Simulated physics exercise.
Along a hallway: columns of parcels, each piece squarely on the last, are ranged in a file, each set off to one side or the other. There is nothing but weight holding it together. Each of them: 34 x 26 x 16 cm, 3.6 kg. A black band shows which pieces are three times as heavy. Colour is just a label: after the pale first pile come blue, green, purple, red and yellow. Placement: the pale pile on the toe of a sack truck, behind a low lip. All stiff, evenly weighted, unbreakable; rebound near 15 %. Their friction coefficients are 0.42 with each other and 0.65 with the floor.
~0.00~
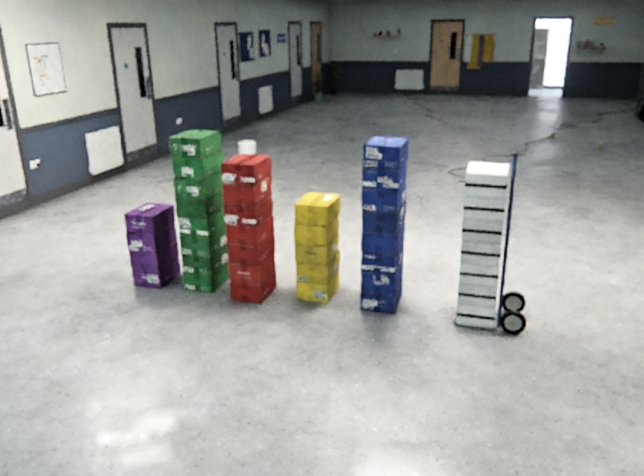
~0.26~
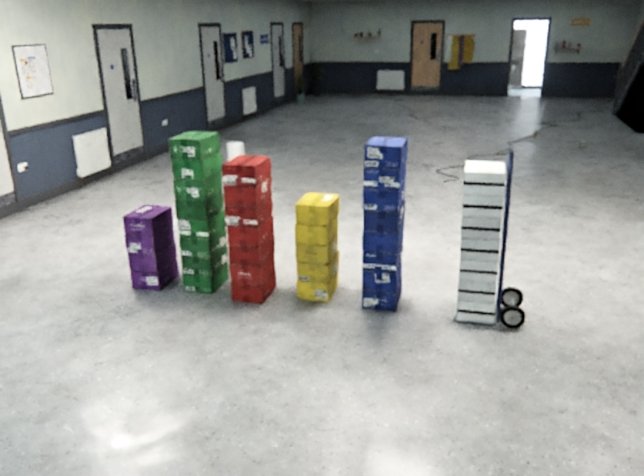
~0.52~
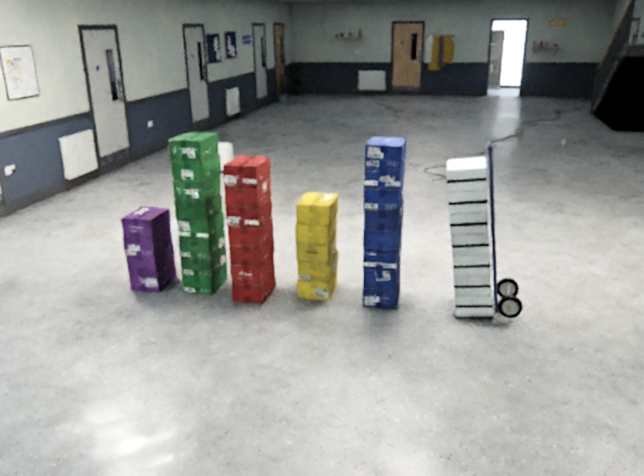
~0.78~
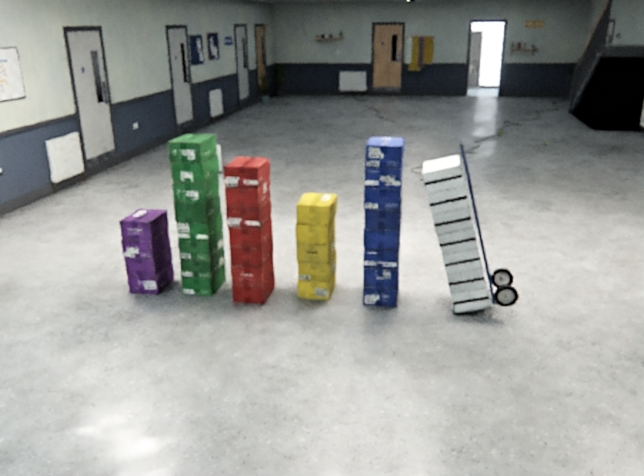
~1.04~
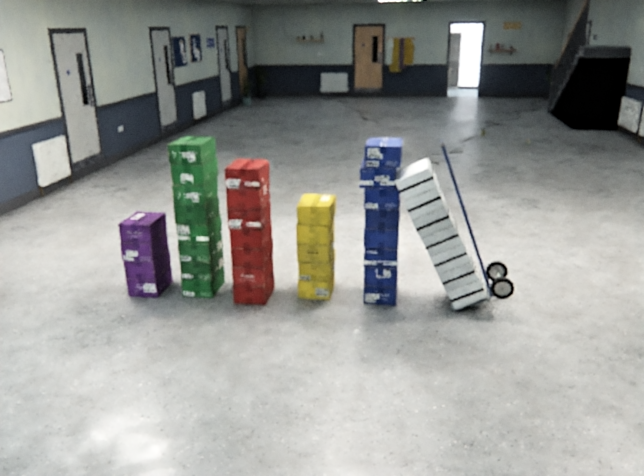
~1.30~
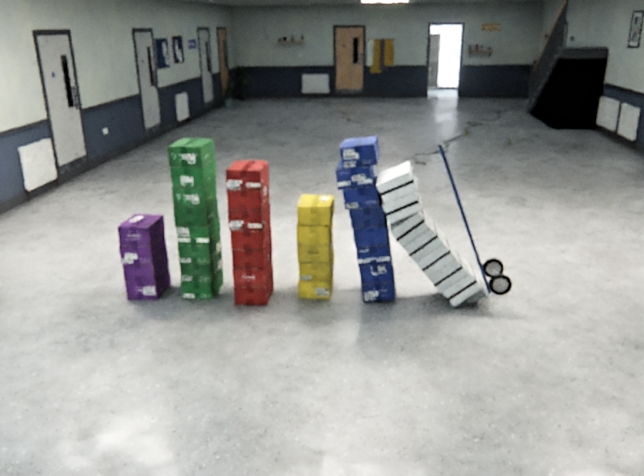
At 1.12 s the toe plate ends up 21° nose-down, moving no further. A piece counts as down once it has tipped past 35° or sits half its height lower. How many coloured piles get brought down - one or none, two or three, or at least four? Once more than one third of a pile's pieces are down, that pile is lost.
At least four.
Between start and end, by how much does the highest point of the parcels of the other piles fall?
Lower by close to 24 cm.
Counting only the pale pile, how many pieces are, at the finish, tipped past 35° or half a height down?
I count 7 of the pale pieces.
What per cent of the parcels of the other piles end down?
Near enough 85 per cent of them, I reckon.
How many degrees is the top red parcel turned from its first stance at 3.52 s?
I'd estimate close to 25°.
After 1.60 s, 7 of the pale pile down; 2 of the 32 other parcels down; top blue parcel leaning 24°, 8 cm lower; top yellow parcel shifted 18 cm.
After 2.50 s, 7 of the pale pile down; 7 of the 32 other parcels down; top red parcel leaning 22°; top blue parcel leaning 17°, 25 cm lower.
After 3.52 s, 7 of the pale pile down; 27 of the 32 other parcels down; top green parcel on its side; top purple parcel leaning 55°, 35 cm lower.
At rest (5.4 s), 7 of the pale pile down; 27 of the 32 other parcels down; top green parcel upside down; top purple parcel on its side. Wrecked, blue, green, purple, red and yellow. As the last picture would show them, middles, top purple parcel near (62, 276).
